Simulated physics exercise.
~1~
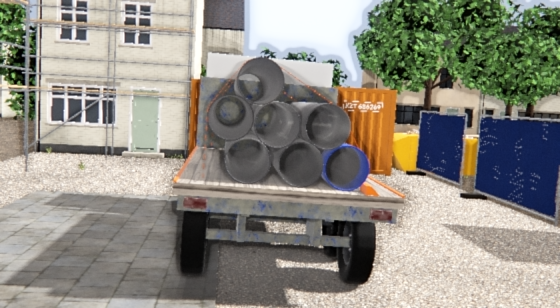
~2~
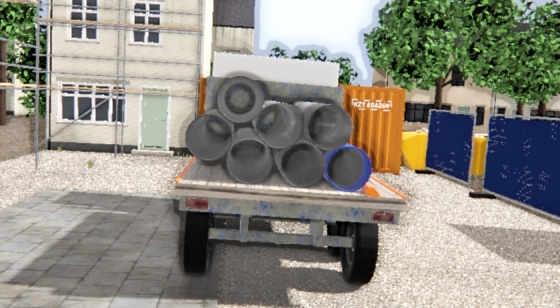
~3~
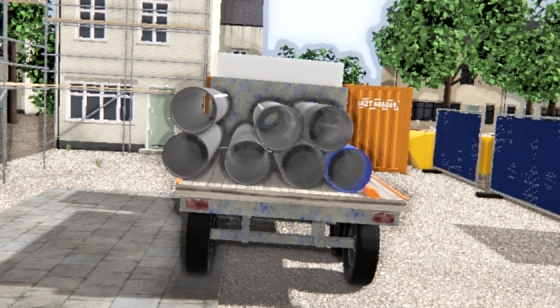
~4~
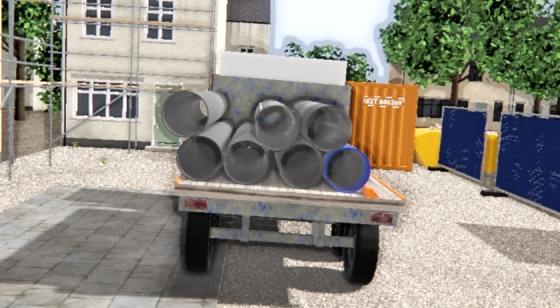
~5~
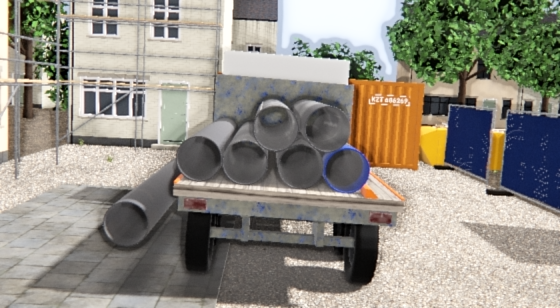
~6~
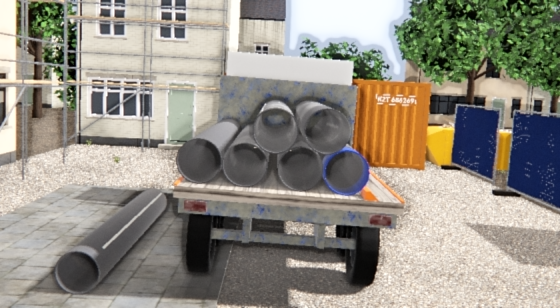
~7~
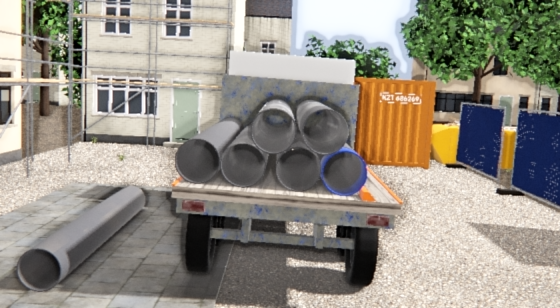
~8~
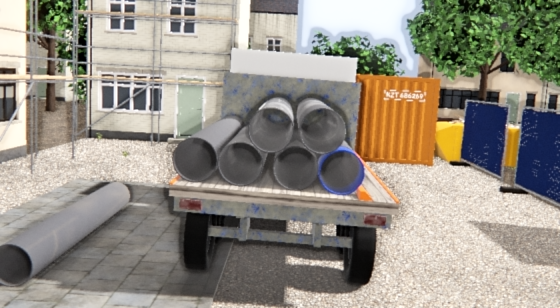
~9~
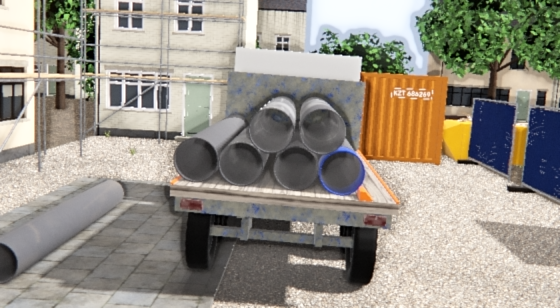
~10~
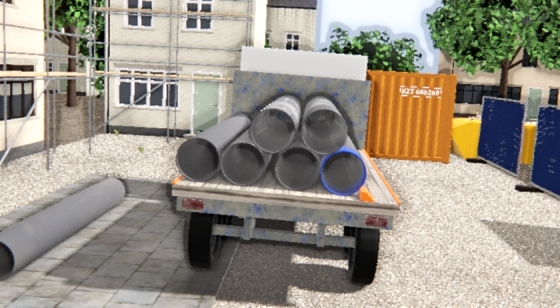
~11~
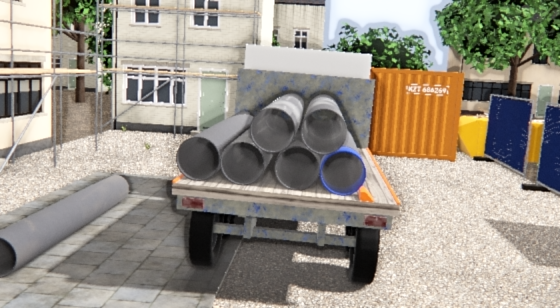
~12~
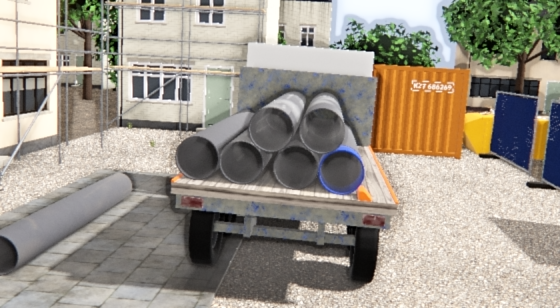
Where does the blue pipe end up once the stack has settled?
The blue pipe stays aboard the flatbed, at the right end of the bottom row.
